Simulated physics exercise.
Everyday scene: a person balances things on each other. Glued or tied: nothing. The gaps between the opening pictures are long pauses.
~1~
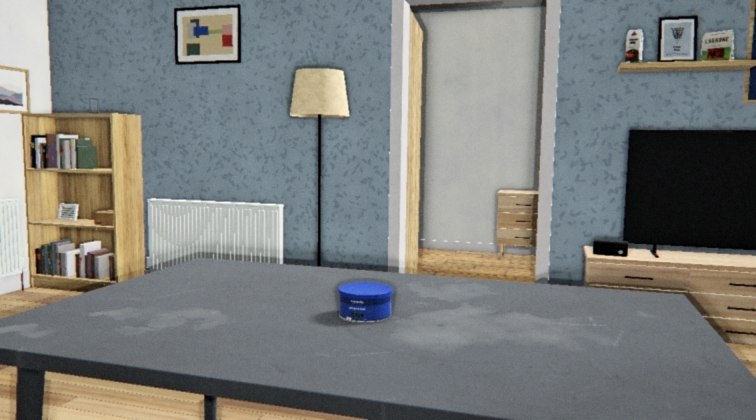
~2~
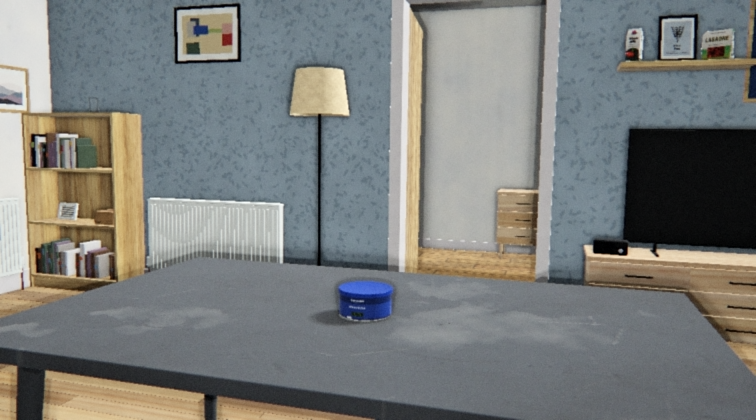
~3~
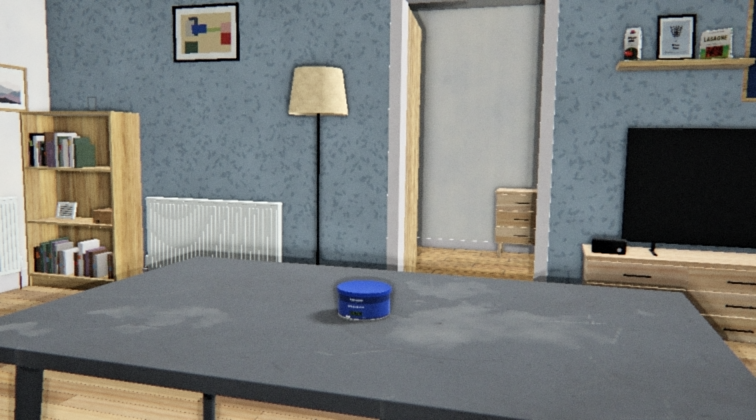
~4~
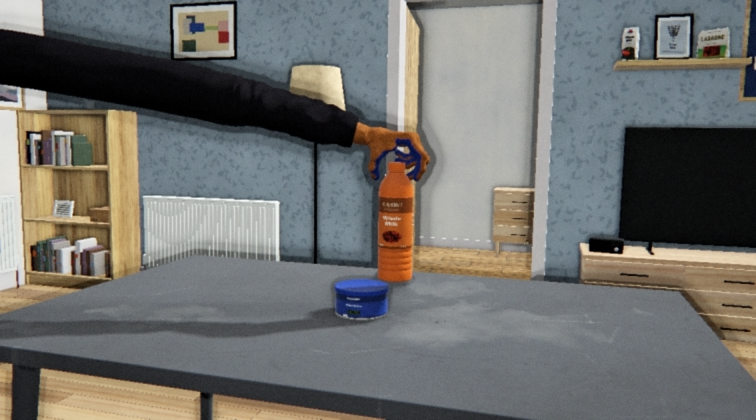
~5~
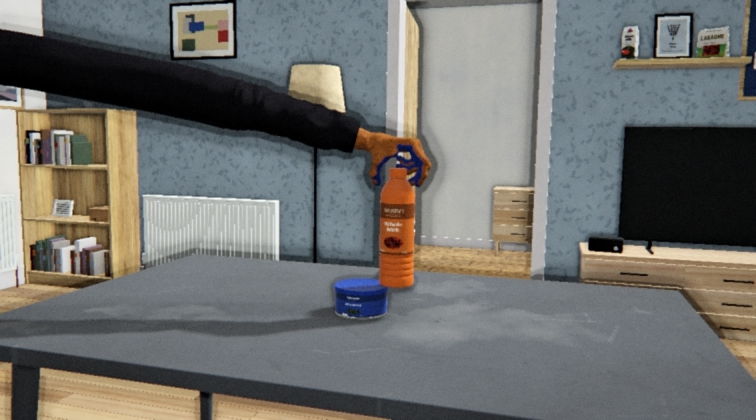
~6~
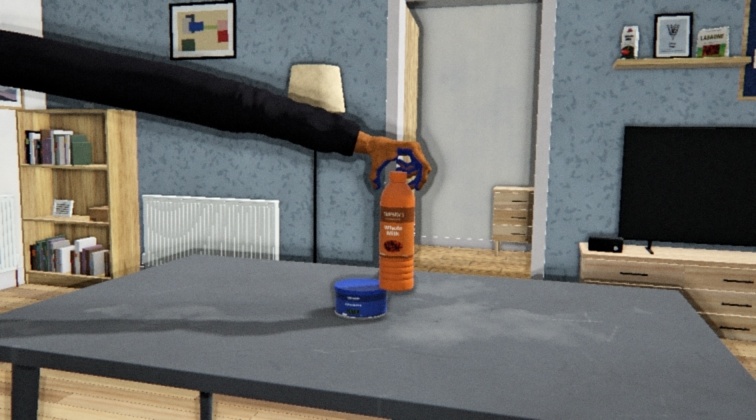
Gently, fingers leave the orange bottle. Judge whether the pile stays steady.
Something falls.
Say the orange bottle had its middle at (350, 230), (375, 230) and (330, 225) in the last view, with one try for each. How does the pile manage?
Well, in the first case it stays steady, in the second it stays steady, and in the third it tumbles down.
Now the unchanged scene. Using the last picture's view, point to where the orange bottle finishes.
I'd say around (465, 307) in the last view.
Then, 0.30 s past the last view, orange bottle rocked 19° from its first pose near (415, 238).
Then, 0.40 s past the last view, orange bottle now fallen.
Then, 0.50 s past the last view, things are still on the move.
Then, 1.60 s past the last view, nothing new.
Finally, fallen, orange bottle; blue tub still in place. Final places as the last picture's camera would see them, orange bottle near (465, 307). The pile gives way.
